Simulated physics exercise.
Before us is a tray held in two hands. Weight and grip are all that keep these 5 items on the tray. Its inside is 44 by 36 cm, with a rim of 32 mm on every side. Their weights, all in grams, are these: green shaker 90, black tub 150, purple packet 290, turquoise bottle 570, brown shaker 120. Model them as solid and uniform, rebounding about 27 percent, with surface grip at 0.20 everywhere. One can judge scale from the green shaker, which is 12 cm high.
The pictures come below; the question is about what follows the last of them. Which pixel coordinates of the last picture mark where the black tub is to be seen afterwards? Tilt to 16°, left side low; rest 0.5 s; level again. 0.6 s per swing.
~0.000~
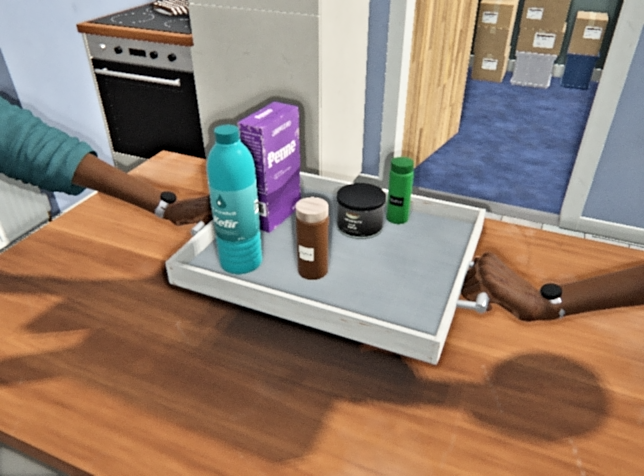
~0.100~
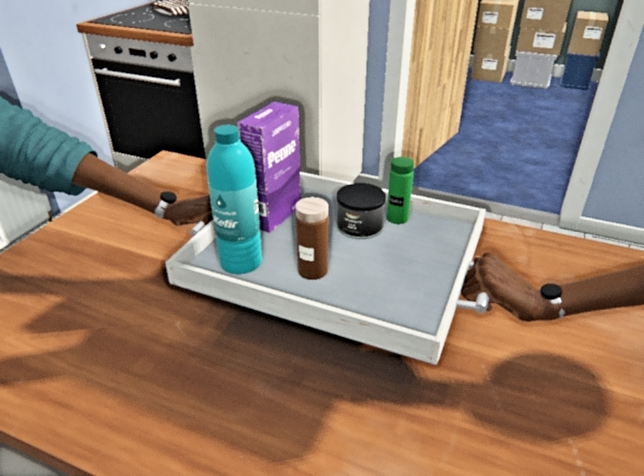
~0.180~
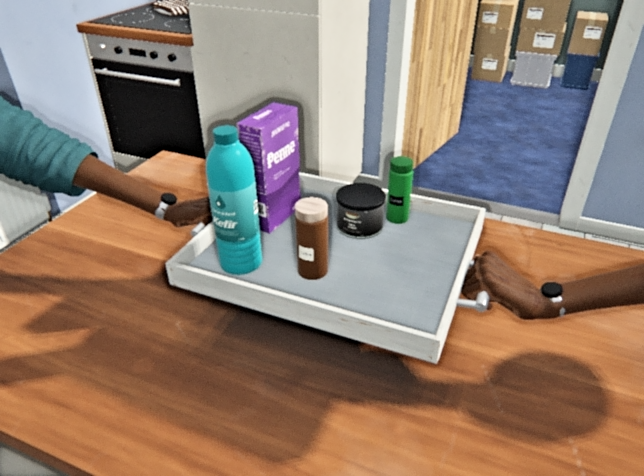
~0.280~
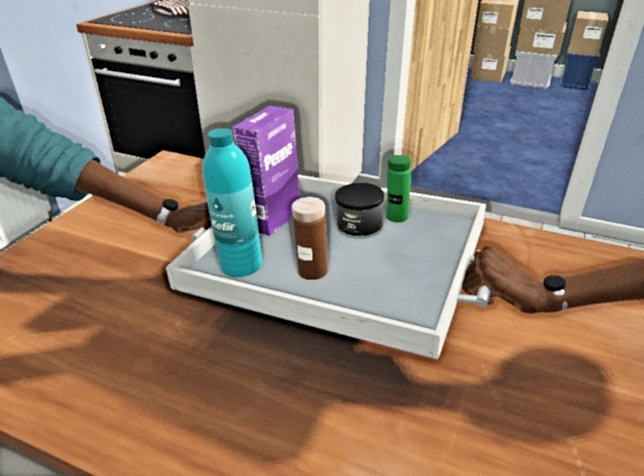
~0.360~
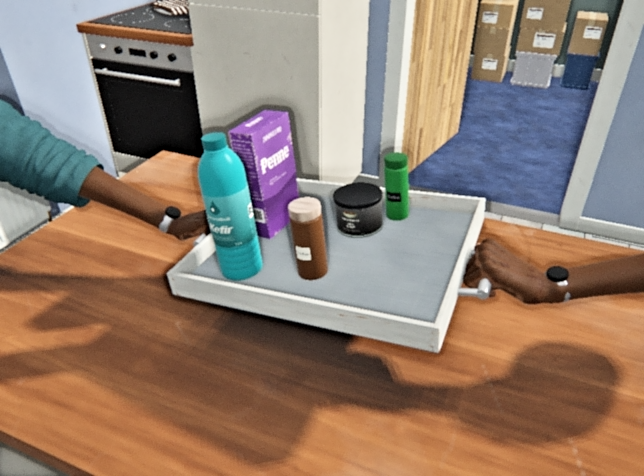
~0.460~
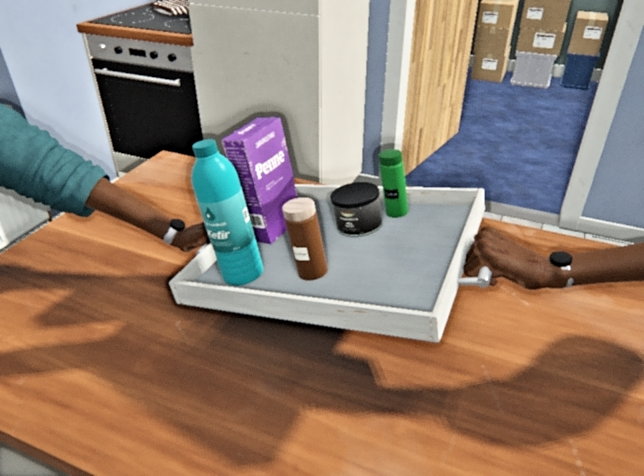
The black tub is to be seen near (275, 195) in pixels.
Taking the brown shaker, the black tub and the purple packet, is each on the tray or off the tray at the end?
Final state - the brown shaker ends out of bounds; the black tub stays within bounds; the purple packet ends out of bounds.
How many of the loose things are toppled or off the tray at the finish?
I count 4.
By 0.86 s, tray at 16°, left edge down; black tub 5 cm from its spot near (332, 209); purple packet rocked 7° off its seat; turquoise bottle rocked 5° off its seat.
By 1.26 s, tray at 16°, left edge down; purple packet and turquoise bottle now off the tray; black tub 14 cm from its spot near (289, 213); brown shaker rocked 42° off its seat.
By 1.46 s, tray at 10°, left edge down; black tub 17 cm from its spot near (275, 207); brown shaker on its side; green shaker rocked 16° off its seat.
By 1.96 s, tray level; brown shaker now off the tray; black tub 18 cm from its spot near (275, 195); green shaker on its side.
When it is over (2.4 s), off the tray, purple packet, turquoise bottle and brown shaker; lying over on the tray, green shaker; not toppled but over 5 cm from the start, black tub. End places, in pixels of the last picture, black tub near (275, 195).
